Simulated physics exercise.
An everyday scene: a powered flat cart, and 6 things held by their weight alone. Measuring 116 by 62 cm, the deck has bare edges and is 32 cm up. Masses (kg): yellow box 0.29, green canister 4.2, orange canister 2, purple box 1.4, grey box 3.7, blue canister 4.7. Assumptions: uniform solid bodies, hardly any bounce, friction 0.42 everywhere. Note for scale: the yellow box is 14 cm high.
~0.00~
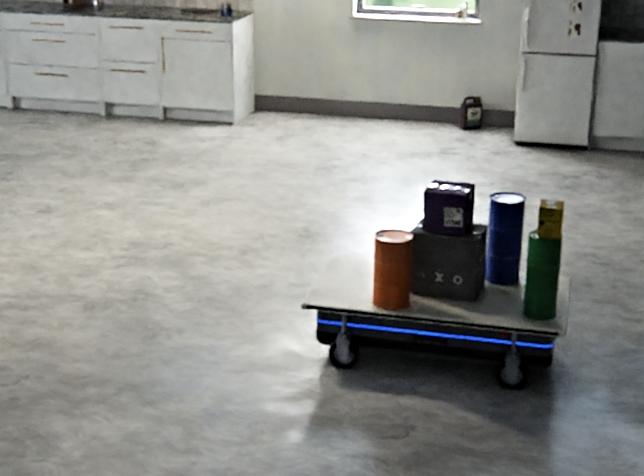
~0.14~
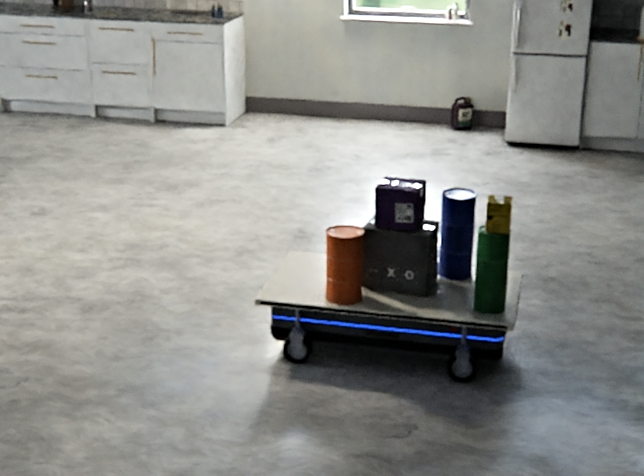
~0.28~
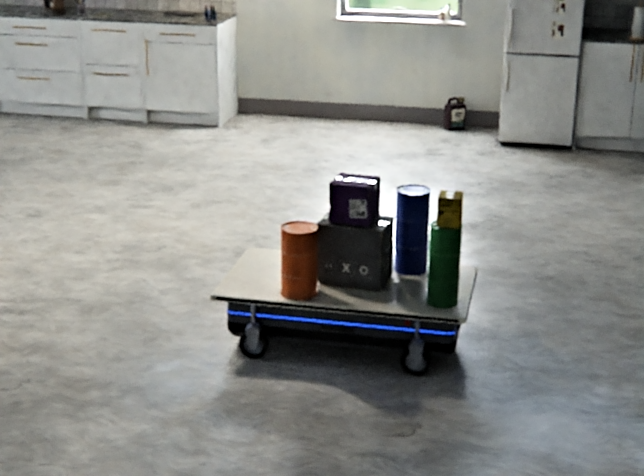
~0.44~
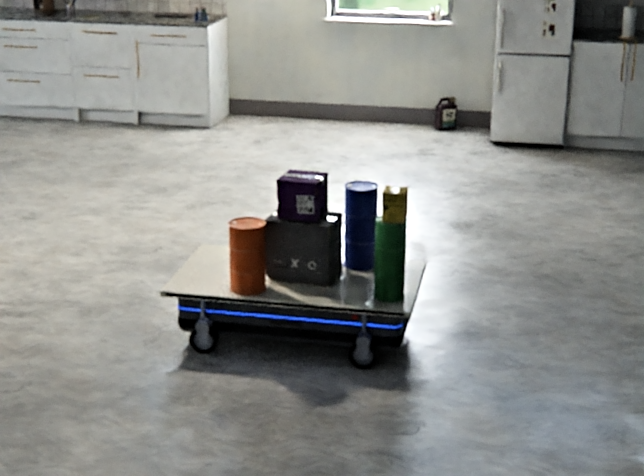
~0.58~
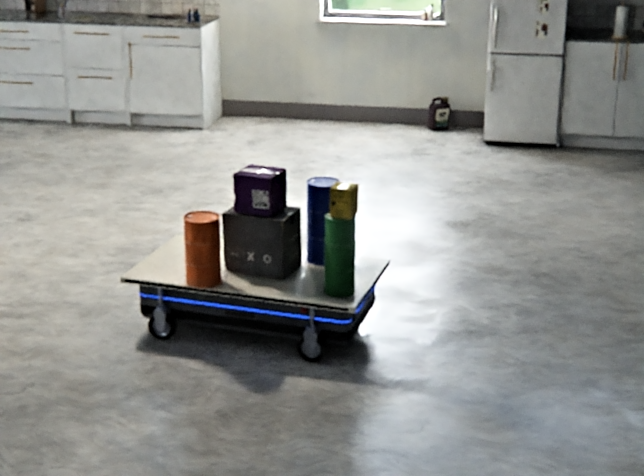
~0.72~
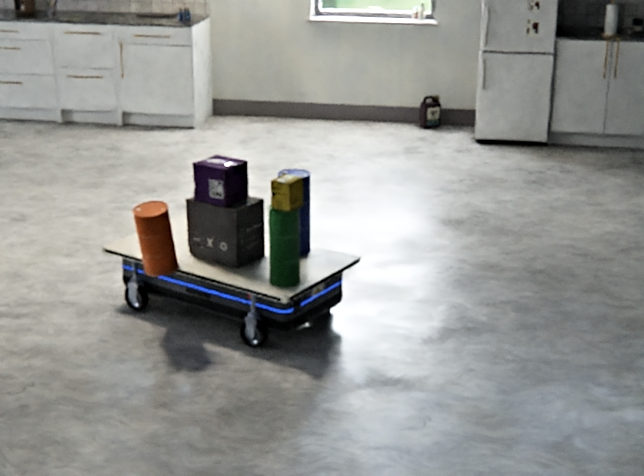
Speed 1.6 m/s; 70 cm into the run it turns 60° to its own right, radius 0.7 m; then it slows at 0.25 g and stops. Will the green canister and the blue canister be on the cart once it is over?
My prediction: The green canister departs the deck; the blue canister is retained on the deck.
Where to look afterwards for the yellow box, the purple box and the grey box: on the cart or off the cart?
At the end the yellow box leaves its base, the purple box remains on its base and the grey box remains on its base.
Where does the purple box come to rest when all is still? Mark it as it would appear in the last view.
Its middle settles close to pixel (150, 128).
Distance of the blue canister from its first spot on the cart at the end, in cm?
Net distance near 2 cm.
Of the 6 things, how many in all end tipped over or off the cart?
3.
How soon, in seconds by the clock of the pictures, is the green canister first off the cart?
I'd say around the 1.1 s mark.
Around 1.02 s, 163 cm covered, turned 59°; yellow box now off the cart; green canister at 26° to upright near (193, 216); blue canister shifted 2 cm near (268, 193).
Around 1.32 s, 204 cm covered, turned 60°; green canister now off the cart; blue canister shifted 2 cm near (247, 173); purple box shifted 26 cm.
Finally (2.2 s), off the cart, yellow box, green canister and orange canister; not toppled but over 10 cm from the start, purple box and grey box; the last one still in place (within 10 cm). In the last view, green canister near (54, 247), blue canister near (236, 164).
